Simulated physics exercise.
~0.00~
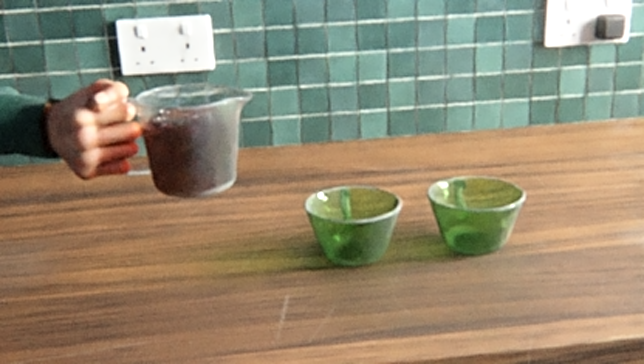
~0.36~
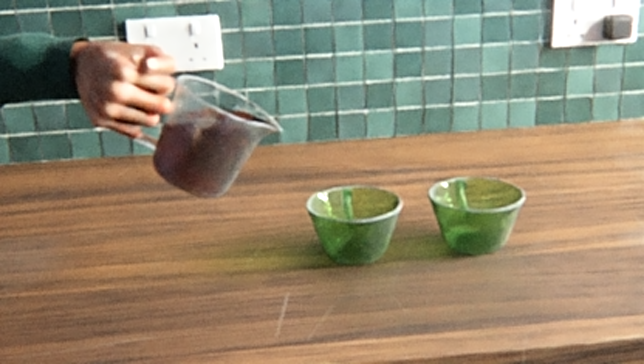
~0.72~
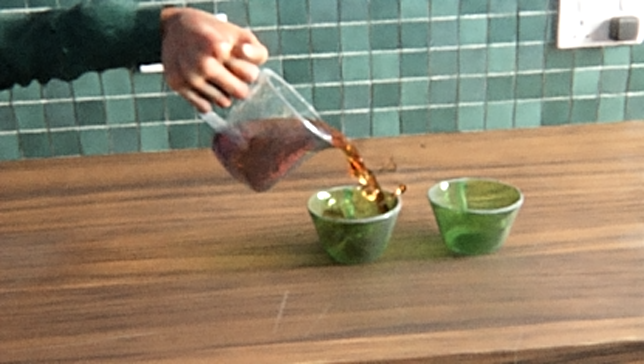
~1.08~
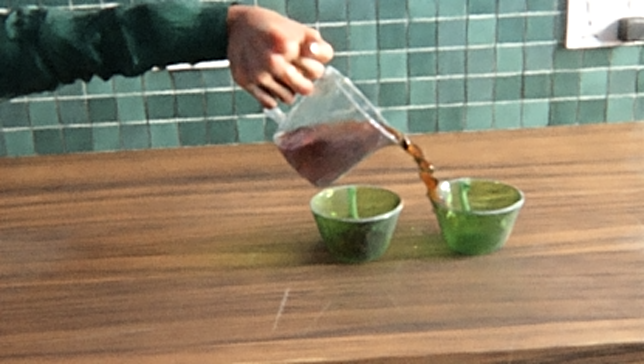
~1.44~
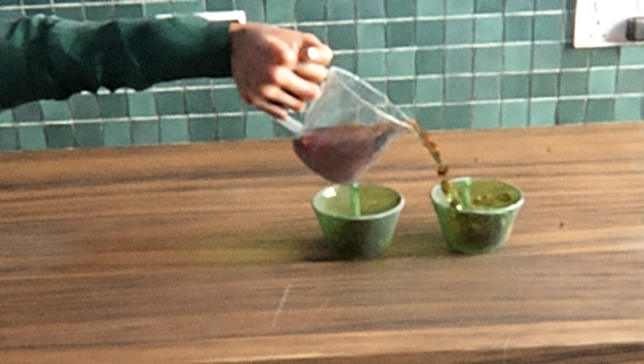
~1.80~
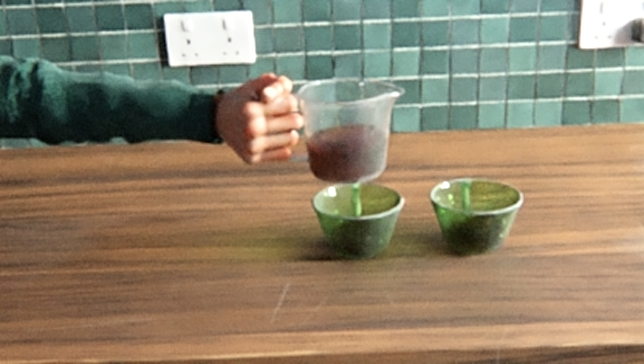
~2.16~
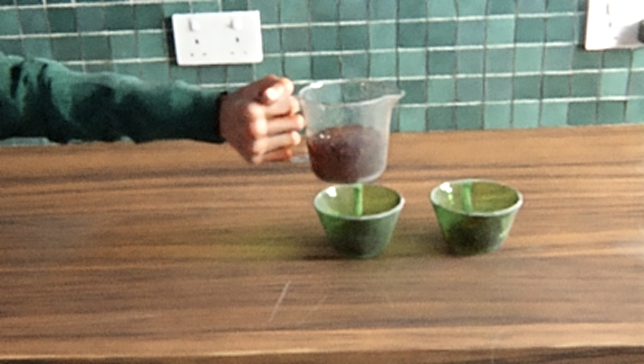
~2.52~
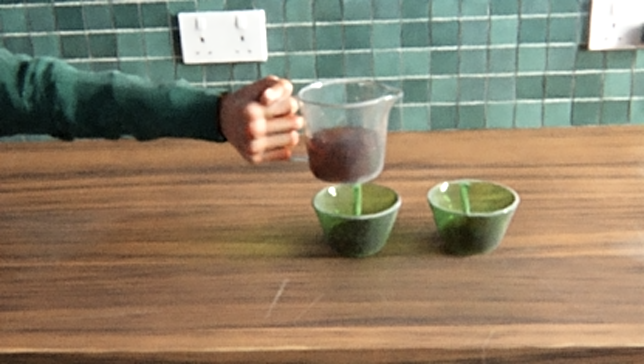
The footage shows a hand in a dark green sleeve tilting a clear jug of reddish-brown tea over a wooden worktop, pouring into the left green cup, then the right, while moving rightwards. The jug is then righted and held above the left cup, still partly full.
